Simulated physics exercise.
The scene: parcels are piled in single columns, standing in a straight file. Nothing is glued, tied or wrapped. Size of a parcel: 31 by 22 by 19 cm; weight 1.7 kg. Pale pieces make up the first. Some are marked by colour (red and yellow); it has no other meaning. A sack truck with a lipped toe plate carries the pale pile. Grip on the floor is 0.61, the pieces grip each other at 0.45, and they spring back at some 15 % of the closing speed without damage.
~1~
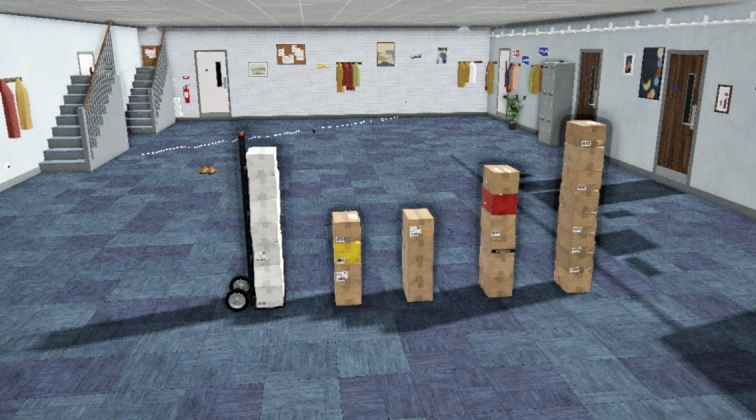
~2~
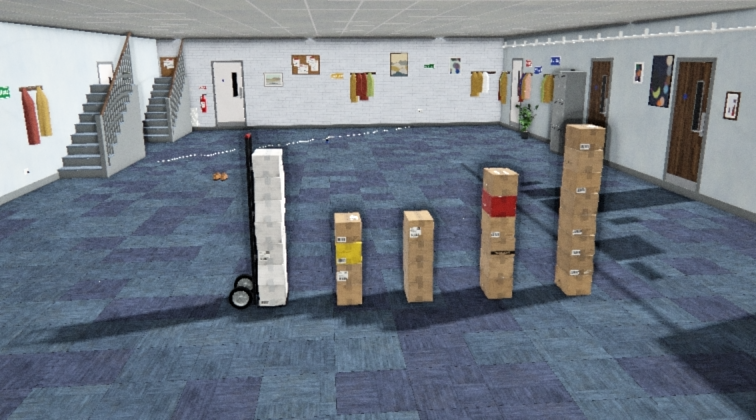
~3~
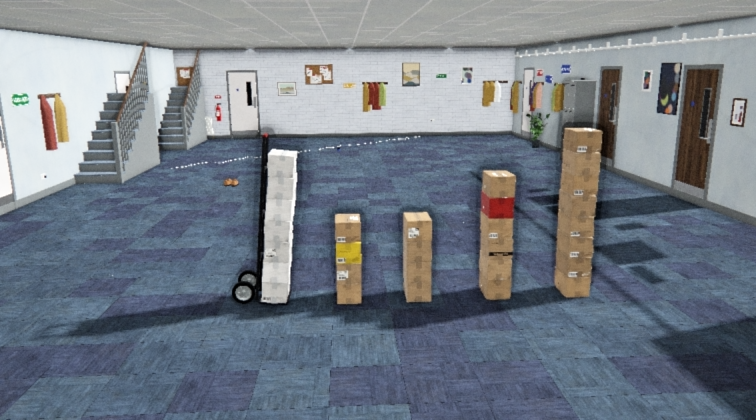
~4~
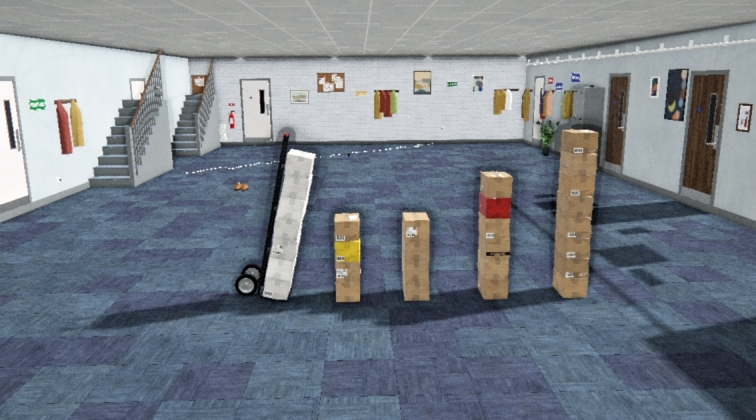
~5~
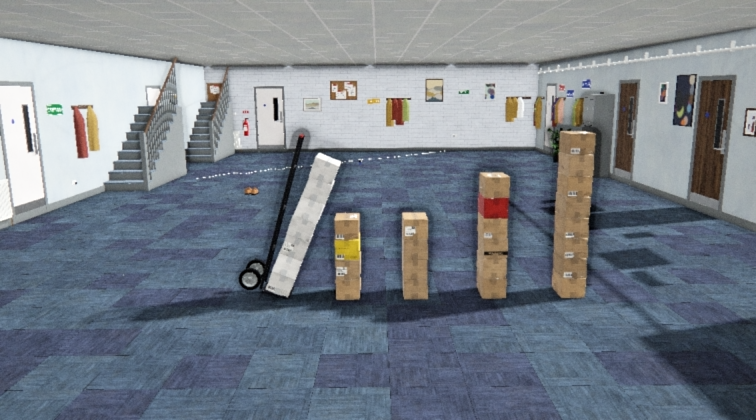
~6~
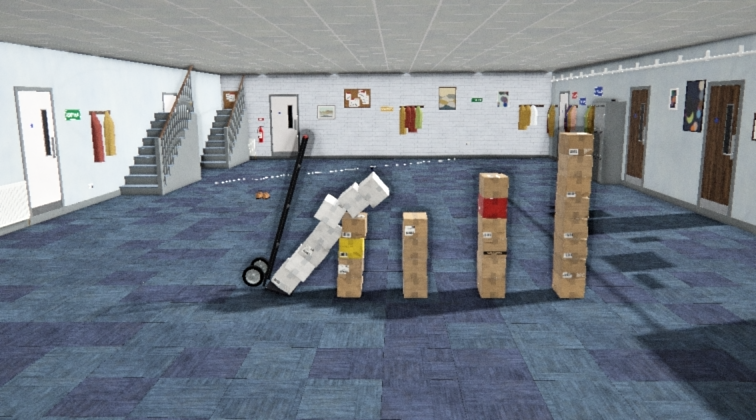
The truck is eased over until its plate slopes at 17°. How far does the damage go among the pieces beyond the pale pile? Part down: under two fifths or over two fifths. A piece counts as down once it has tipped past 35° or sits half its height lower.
The part is upwards of two fifths.
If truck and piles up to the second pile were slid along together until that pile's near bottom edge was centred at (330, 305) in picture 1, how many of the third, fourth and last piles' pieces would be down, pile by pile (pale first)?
Then third 4, fourth 6, last 8.
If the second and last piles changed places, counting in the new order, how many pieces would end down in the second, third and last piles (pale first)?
In that case second 8, third 4, last 4.
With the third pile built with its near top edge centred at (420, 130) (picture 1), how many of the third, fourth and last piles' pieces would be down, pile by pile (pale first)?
Then third 8, fourth 5, last 7.
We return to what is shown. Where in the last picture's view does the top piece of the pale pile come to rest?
Near (461, 258).
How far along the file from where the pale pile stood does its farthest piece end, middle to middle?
Some 170 cm.
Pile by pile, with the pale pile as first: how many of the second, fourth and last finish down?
Pieces: Second 4, fourth 6, last 7.
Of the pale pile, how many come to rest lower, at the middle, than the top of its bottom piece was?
2 pale pieces.
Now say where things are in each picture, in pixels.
In the first picture (pixels give the middle of a visible side; the camera moves round a little), truck frame (243, 172) 0° forward; red parcel (505, 205); yellow parcel (348, 254); none of the others has stirred.
Truck frame (248, 172) 1° forward; red parcel (504, 207), in the second picture.
Truck frame (263, 171) 6° forward, top of the pale pile leaning 6°; red parcel (502, 208); none of the others has stirred, in the third picture.
Truck frame (280, 169) 12° forward, top of the pale pile leaning 12°; red parcel (498, 208); none of the others has stirred, in the fourth picture.
Truck frame (292, 169) 17° forward, top of the pale pile leaning 22°; red parcel (496, 208); none of the others has stirred, in the fifth picture.
Truck frame (296, 168) 17° forward, top of the pale pile leaning 49°; yellow parcel (351, 249) 26 mm from its place; red parcel (495, 208); movement in 3 of them, in the sixth picture.
Then, 0.96 s past the last view, 7 of the pale pile down; 8 of the 22 other parcels down; yellow parcel 51° from how it stood, 12 cm lower; red parcel 30 mm from its place.
Then, 2.36 s past the last view, 7 of the pale pile down; 17 of the 22 other parcels down; yellow parcel 46° from how it stood, 22 cm lower; red parcel 26° from how it stood, 24 cm lower.
In the end, 7 of the pale pile down; 21 of the 22 other parcels down; red parcel on its side; yellow parcel 45° from how it stood, 22 cm lower. That is 95 per cent. From the last view, middles, red parcel near (621, 260), yellow parcel near (414, 267).
